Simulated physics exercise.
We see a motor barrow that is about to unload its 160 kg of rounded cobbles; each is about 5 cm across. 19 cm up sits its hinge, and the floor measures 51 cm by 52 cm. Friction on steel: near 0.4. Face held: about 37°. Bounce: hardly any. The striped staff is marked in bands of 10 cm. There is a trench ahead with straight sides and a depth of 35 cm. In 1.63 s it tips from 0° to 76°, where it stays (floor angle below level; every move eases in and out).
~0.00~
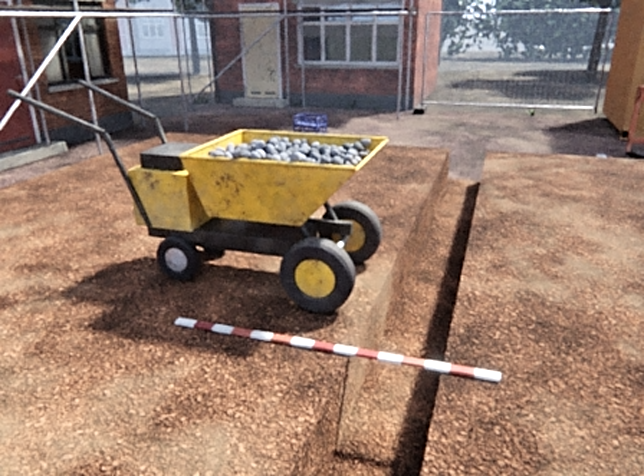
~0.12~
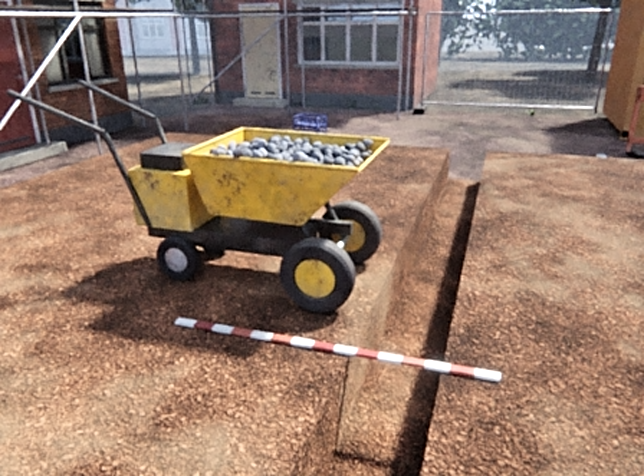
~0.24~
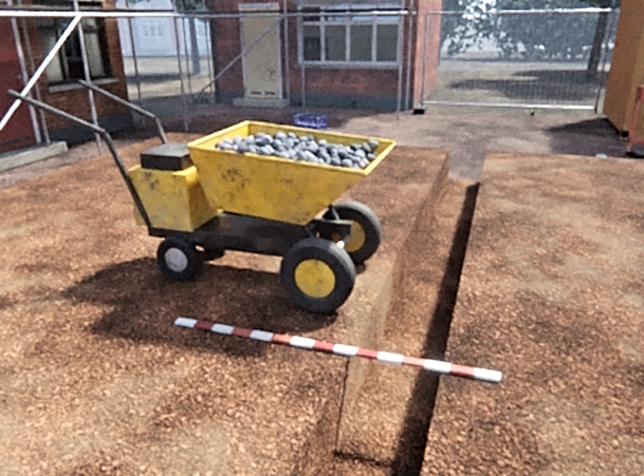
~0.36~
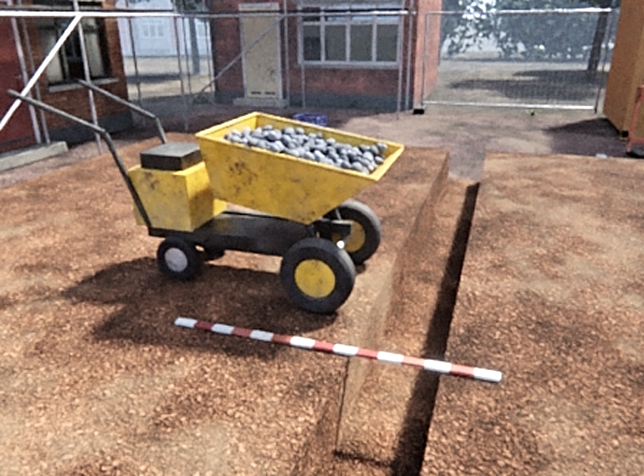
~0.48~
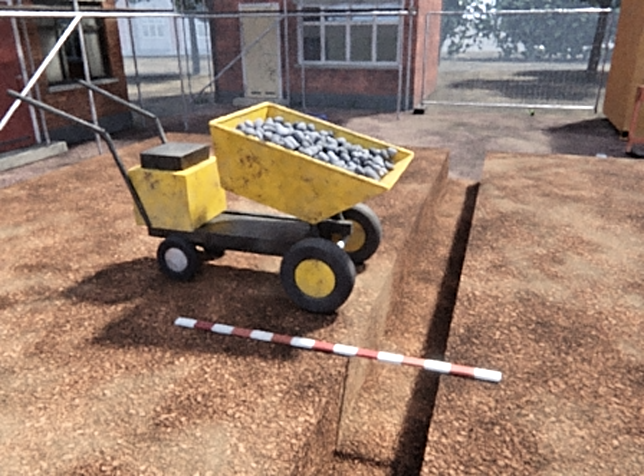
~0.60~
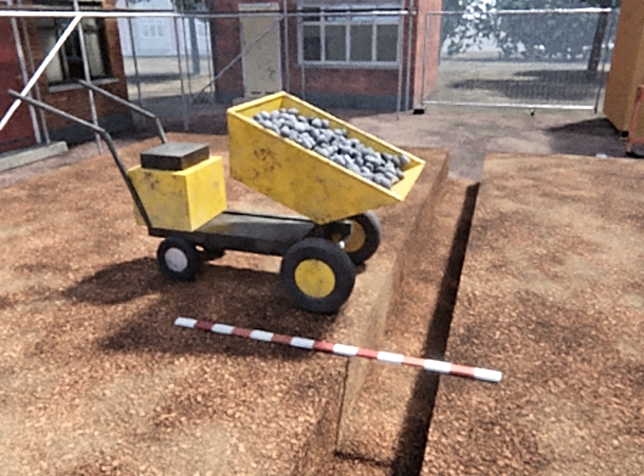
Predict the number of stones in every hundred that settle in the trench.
Close to 22 in a hundred.
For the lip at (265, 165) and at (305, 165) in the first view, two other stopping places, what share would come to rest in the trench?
It comes to about 100 and 90 in a hundred.
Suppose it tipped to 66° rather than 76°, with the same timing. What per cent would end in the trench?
Expect roughly 30 per cent.
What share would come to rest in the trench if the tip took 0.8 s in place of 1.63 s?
In that case some 20 per cent.
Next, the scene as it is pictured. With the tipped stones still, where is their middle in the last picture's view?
(500, 302).
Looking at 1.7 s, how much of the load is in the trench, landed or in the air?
Around 5 per cent of it, at that instant.
After 1.2 s the floor is at 64°; 98 % in the skip, 1 % in the trench, 1 % past the trench; the foremost stones are at (462, 265).
After 1.7 s the floor is at 76°; 36 % in the skip, 6 % in the trench, 58 % past the trench; the foremost stones are at (619, 317).
After 2.1 s the floor is at 76°; 12 % in the skip, 13 % in the trench, 75 % past the trench; the foremost stones are past the picture's edge.
After 4.0 s the floor is at 76°; 4 % in the skip, 22 % in the trench, 74 % past the trench; the foremost stones are past the picture's edge.
